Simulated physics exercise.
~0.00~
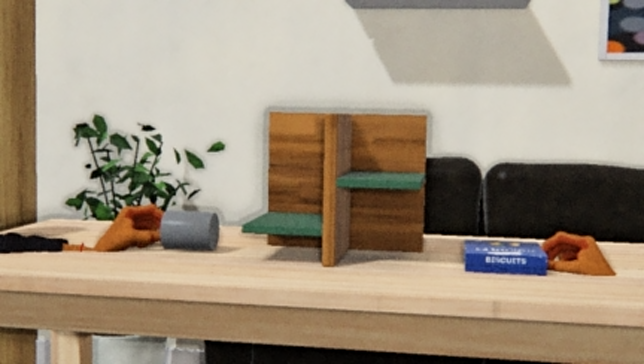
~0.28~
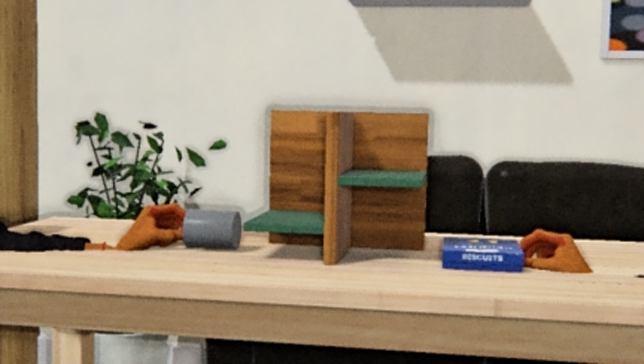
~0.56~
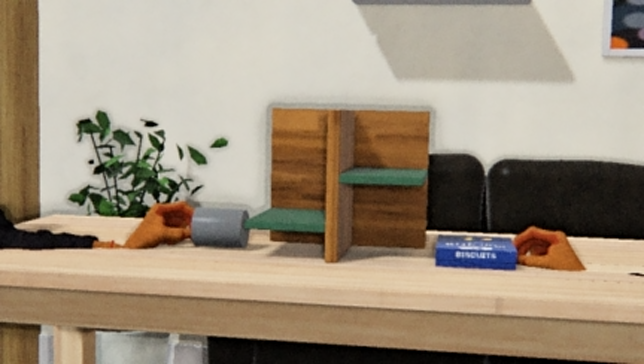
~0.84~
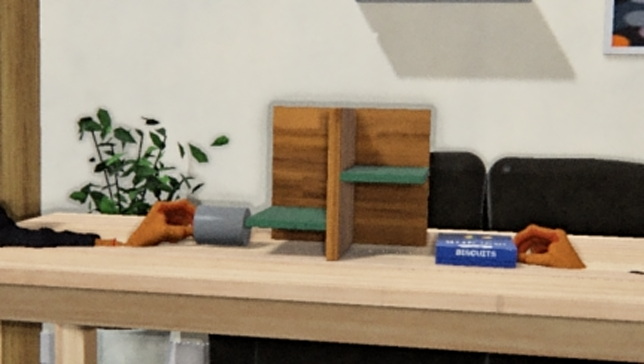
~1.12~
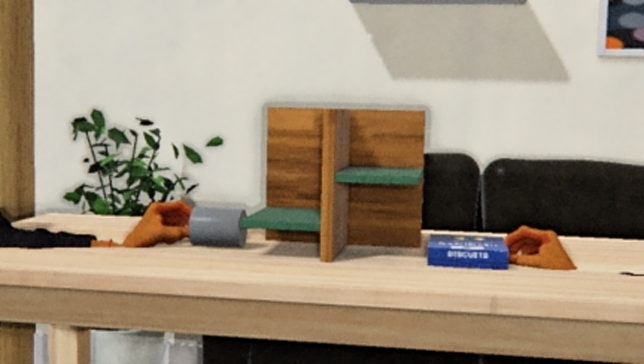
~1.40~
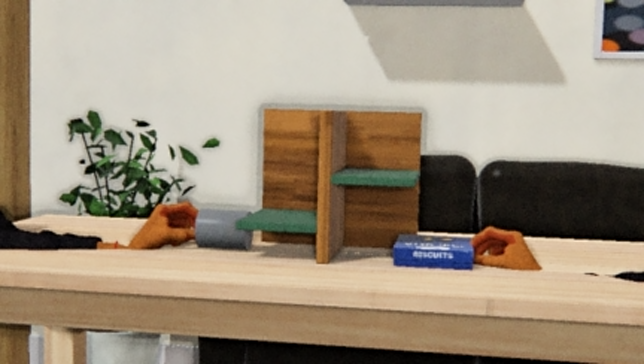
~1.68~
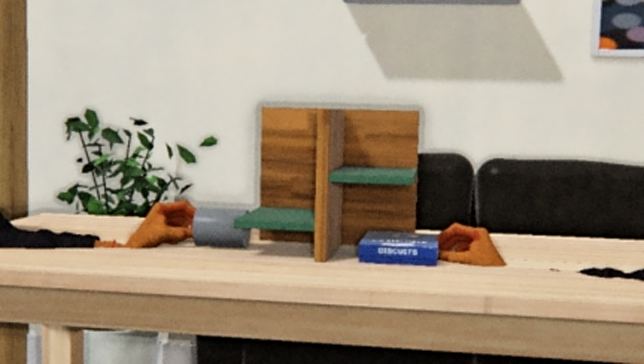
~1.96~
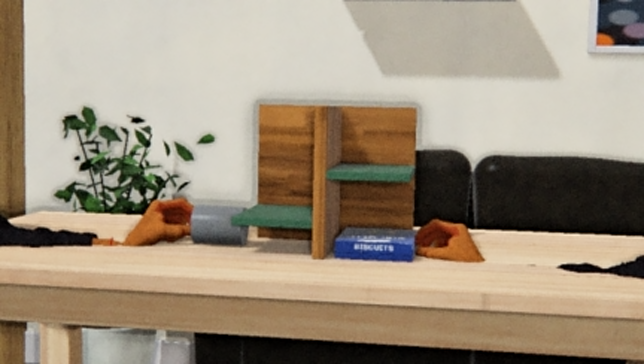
Two hands push a grey beaker, which stops at the shelf, and a blue packet, which slides under.
